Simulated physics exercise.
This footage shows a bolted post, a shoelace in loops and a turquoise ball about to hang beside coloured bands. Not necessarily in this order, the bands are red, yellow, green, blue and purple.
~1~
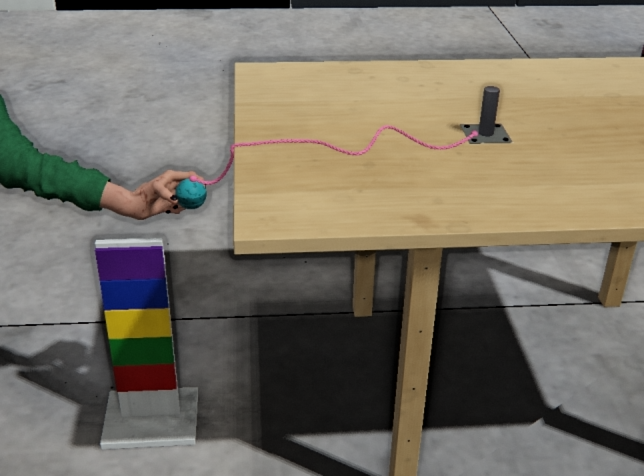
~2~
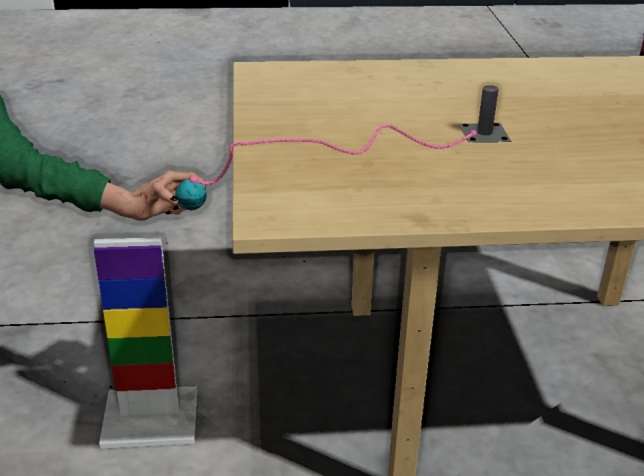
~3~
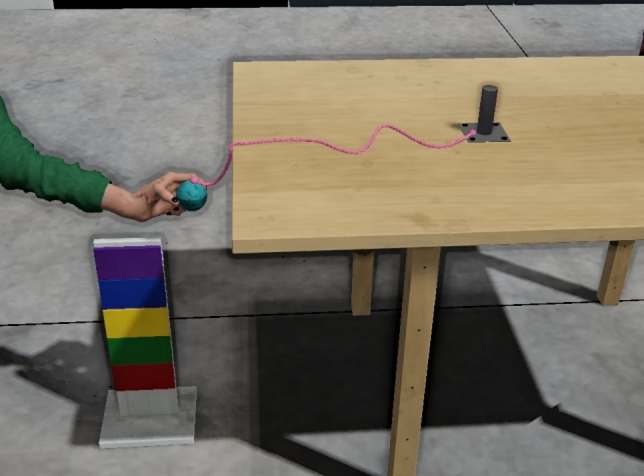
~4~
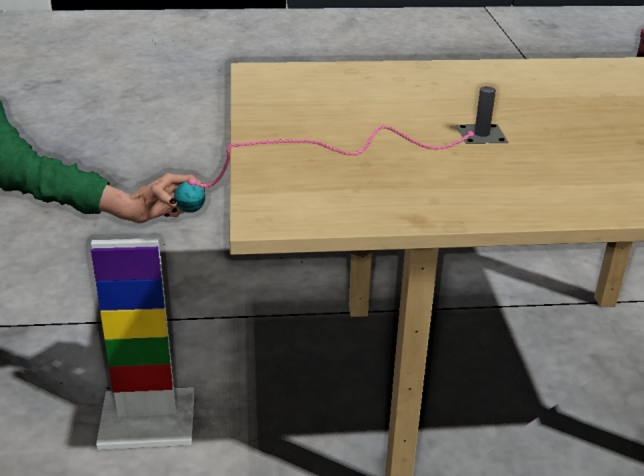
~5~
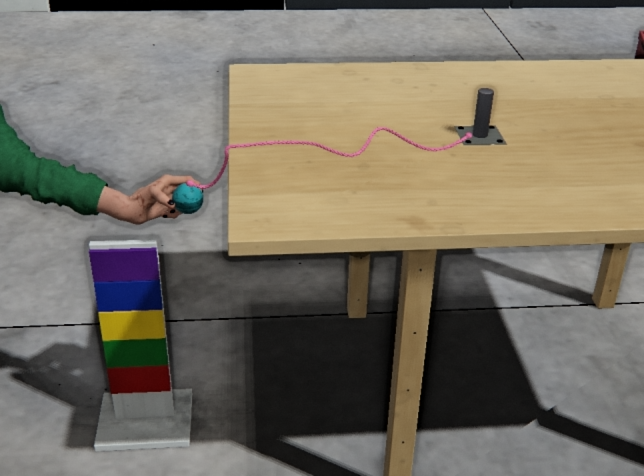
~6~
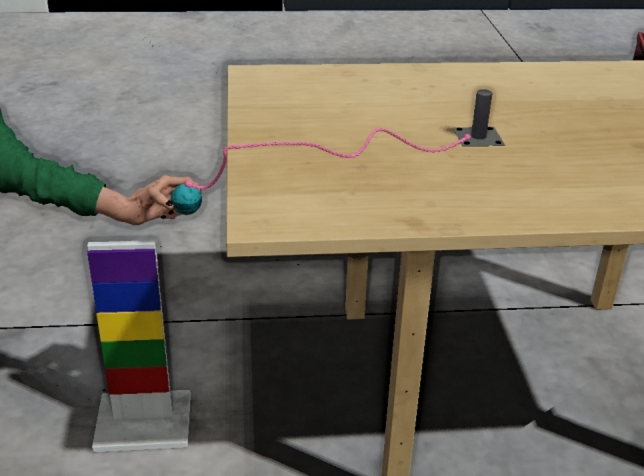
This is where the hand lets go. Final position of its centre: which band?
Band: Blue.
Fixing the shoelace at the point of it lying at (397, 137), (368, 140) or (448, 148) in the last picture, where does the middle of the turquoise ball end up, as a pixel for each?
First try (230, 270), second try (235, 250), third try (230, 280).
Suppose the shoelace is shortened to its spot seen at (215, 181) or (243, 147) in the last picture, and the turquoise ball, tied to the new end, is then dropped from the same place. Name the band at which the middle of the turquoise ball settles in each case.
First try: Purple; second try: Higher than all five.
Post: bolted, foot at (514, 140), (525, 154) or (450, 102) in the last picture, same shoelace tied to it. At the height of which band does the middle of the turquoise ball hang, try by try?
In turn, purple, then purple, then blue.
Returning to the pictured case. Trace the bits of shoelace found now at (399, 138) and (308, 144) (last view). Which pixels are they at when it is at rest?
They finish close to (374, 141) and close to (228, 152).
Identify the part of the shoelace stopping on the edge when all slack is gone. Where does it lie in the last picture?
You'll find it close to (308, 144).
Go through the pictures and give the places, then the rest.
Turquoise ball (191, 194); purple (130, 265); blue (134, 296); yellow (138, 324); green (142, 353); red (145, 379), in the first frame.
Turquoise ball (191, 195); shoelace through (454, 144) (402, 132) (368, 147) (314, 141) (239, 145), in the second frame.
Turquoise ball (192, 196), in the third frame.
Turquoise ball (189, 197); shoelace through (452, 145) (399, 133) (365, 148) (311, 142) (237, 146), in the fourth frame.
Turquoise ball (188, 199), in the fifth frame.
Turquoise ball (186, 199); shoelace through (448, 148) (396, 136) (362, 151) (308, 144) (233, 148), in the sixth frame.
Soon after, ball near (254, 285); level with blue.
After that, ball near (217, 289); level with blue.
In the end, ball near (227, 288); level with blue. Its middle rests at the blue band.
